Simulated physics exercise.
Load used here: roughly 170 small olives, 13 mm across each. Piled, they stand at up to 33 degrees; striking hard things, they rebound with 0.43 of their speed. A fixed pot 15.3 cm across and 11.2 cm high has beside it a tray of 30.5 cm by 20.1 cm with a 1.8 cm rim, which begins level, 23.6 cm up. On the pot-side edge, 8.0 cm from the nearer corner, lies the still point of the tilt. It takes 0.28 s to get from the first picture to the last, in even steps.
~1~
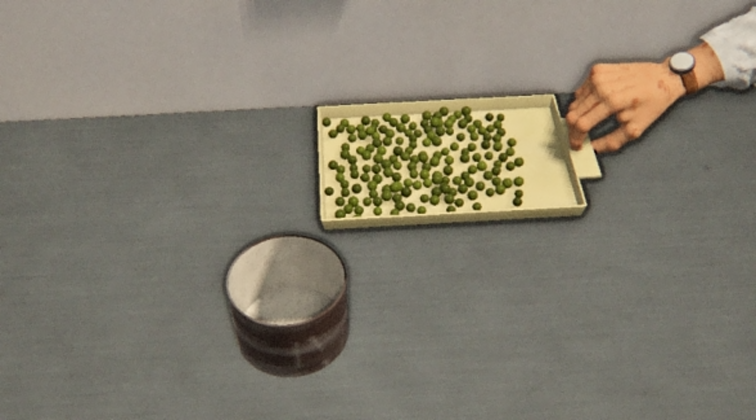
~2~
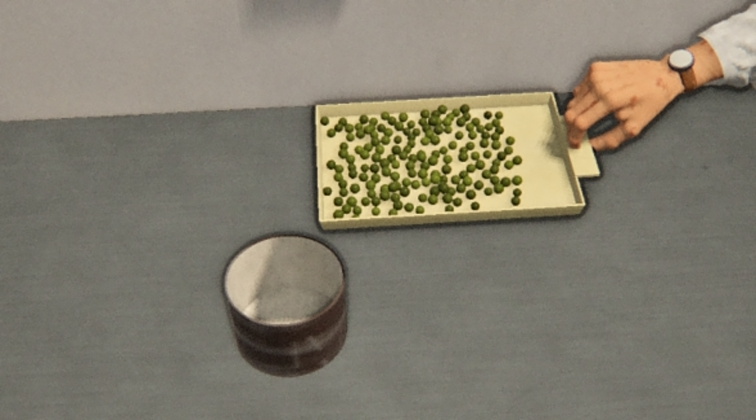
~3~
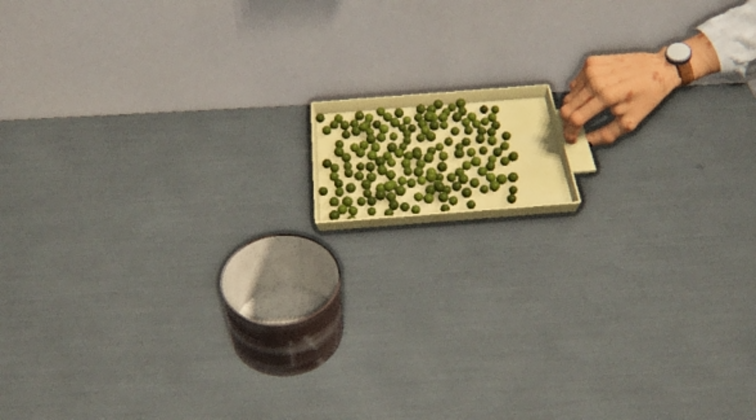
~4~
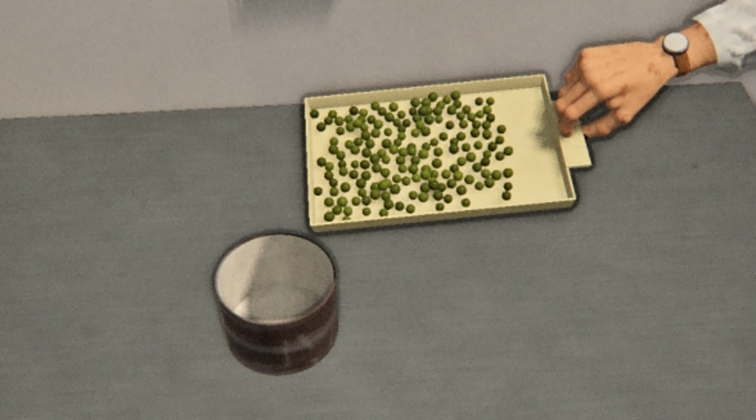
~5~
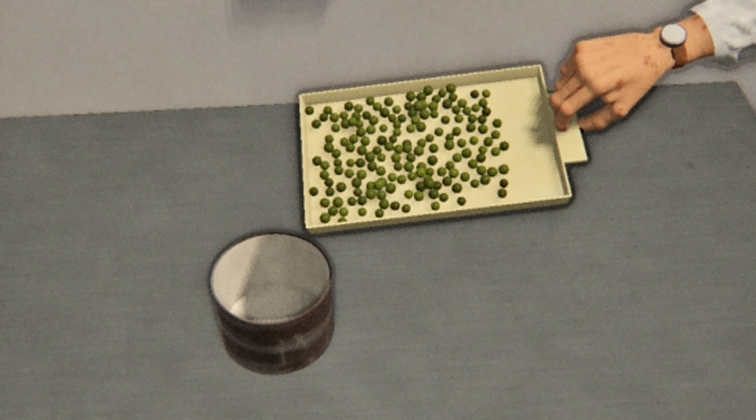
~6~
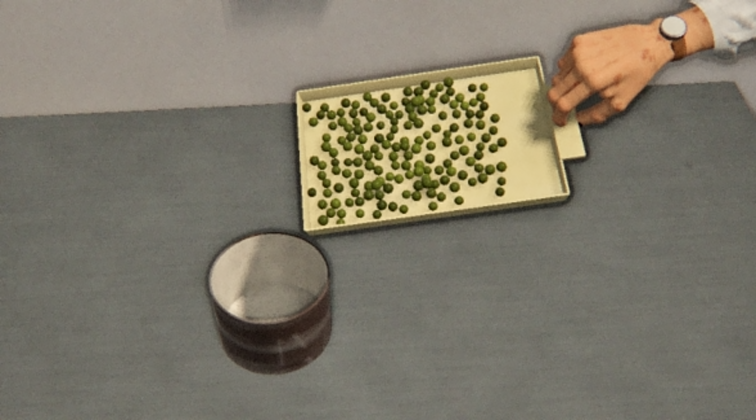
On a grey surface, a hand gradually tilts a pale tray of small olives leftward.
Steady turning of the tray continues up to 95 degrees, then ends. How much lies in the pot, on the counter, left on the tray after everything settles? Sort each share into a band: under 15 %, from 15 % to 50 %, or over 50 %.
Pot: From 15 % to 50 %; counter: Over 50 %; tray: Under 15 %.
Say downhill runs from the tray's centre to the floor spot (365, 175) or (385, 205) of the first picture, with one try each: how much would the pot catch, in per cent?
Around 65 % for the first direction, around 65 % for the second.
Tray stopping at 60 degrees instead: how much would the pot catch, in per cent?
Estimate: Roughly 0 percent.
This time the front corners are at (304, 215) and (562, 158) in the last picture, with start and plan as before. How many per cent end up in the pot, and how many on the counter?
Per cent by place - pot 55, counter 45.
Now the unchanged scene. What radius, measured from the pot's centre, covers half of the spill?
Distance: Around 14 cm.
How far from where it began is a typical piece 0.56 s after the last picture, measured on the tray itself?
By then it sits near 4 cm from where it began.
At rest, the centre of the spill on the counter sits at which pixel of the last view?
(356, 373).
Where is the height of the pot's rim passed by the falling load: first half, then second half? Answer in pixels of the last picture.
The first half passes near (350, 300) and the second half near (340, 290).
Then, 0.56 s after the last picture, tilt 53 degrees; the tray holds 100 %, the pot 0 %.
Then, 0.93 s after the last picture, tilt 78 degrees; the tray holds 100 %, the pot 0 %.
Then, 1.39 s after the last picture, tilt 95 degrees; the tray holds 15 %, the pot 10 %.
In the end, pot 30 %, counter 70 %, tray 0 %.
